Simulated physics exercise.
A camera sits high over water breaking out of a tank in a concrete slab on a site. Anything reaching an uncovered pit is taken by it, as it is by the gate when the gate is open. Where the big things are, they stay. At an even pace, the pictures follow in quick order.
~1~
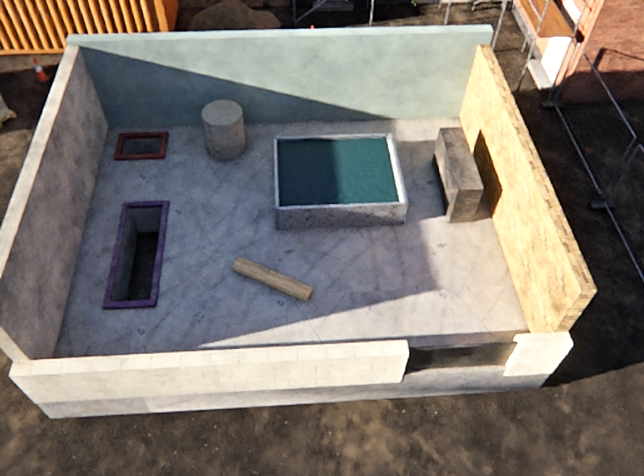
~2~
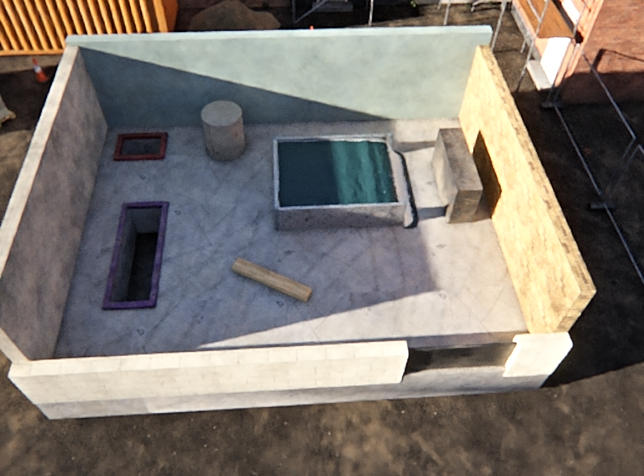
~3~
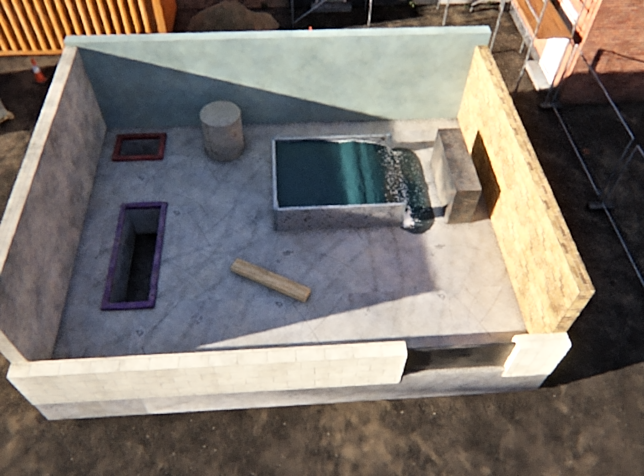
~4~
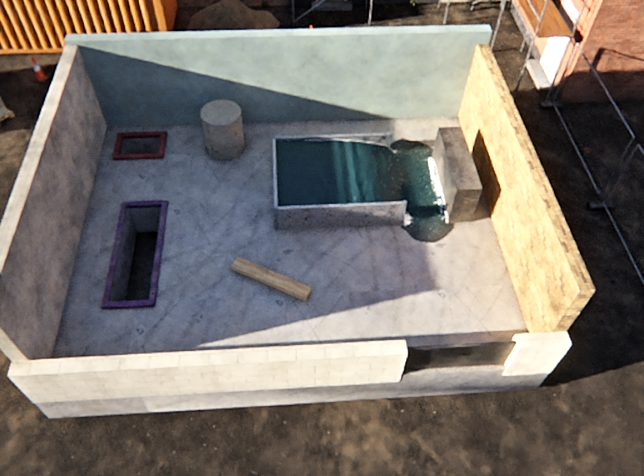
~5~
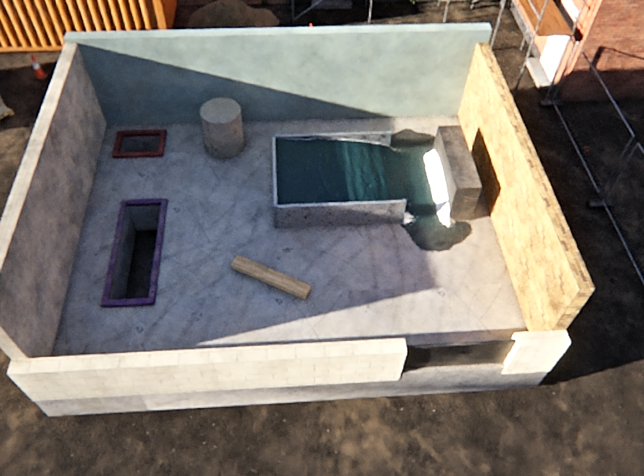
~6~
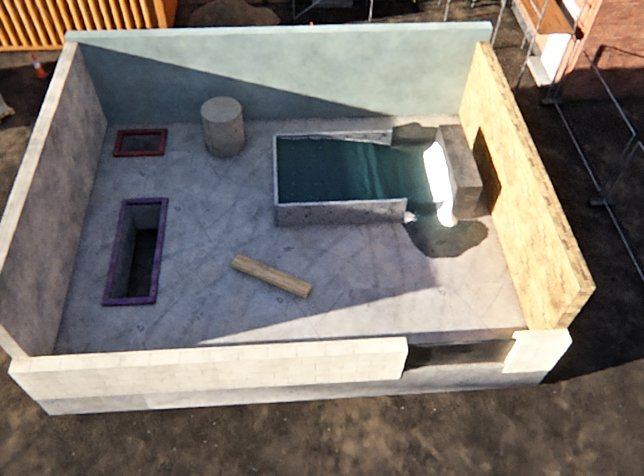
Dark green water pours out of the right end of a raised grey tank in a walled concrete enclosure, seen steadily from high above. A grey block stands right of the tank, with a round pillar, red-rimmed and purple-rimmed openings and a tan log to the left. Rippling, the water first spills across the gap to the block, then spreads forward over the pale floor in a dark pool.
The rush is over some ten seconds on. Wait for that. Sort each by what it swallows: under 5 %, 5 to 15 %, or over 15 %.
Sorted: Gate under 5 %, purple pit under 5 %, red pit under 5 %.
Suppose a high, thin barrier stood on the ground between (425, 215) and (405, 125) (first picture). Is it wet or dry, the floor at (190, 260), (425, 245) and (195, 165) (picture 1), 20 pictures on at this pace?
Taken in turn, the three points are unsoaked, soaked and unsoaked.
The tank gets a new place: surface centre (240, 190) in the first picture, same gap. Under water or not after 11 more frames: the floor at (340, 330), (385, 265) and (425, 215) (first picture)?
Spot one unwetted, spot two wetted, spot three wetted.
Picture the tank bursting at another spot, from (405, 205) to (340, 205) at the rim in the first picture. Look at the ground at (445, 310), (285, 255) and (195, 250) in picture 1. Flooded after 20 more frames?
Point 1: Inundated; point 2: Unwetted; point 3: Unwetted.
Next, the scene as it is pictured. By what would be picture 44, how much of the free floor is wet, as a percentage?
About 65 %.
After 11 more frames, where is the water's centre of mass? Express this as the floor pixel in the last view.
My reading is close to (390, 191).
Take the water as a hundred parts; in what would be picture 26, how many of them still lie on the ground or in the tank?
My estimate is some 100 percent.
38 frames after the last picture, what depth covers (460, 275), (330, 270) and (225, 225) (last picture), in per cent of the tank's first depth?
The three come to some 12, 6 and 0 per cent respectively.
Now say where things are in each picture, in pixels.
Still water in the water tank at (337, 172), in the first frame.
Water pours out at (394, 181) and has run to (412, 225), in the second frame.
Water pours out at (393, 183) and has run to (420, 229), in the third frame.
The front is at (417, 144), out from the gap at (393, 182), in the fourth frame.
Water pours out at (393, 181) and has run to (466, 232), in the fifth frame.
Water pours out at (393, 180) and has run to a hidden place, in the sixth frame.
A moment on, water covers 15 % of the floor; the gate 0 %, the purple pit 0 %, the red pit 0 %.
Next, water covers 25 % of the floor; the gate 0 %, the purple pit 0 %, the red pit 0 %.
Then, water covers 35 % of the floor; the gate 0 %, the purple pit 0 %, the red pit 0 %.
Later, water covers 65 % of the floor; the gate 0 %, the purple pit 0 %, the red pit 0 %.
In the end, water covers 90 % of the floor; the gate 0 %, the purple pit 0 %, the red pit 0 %.
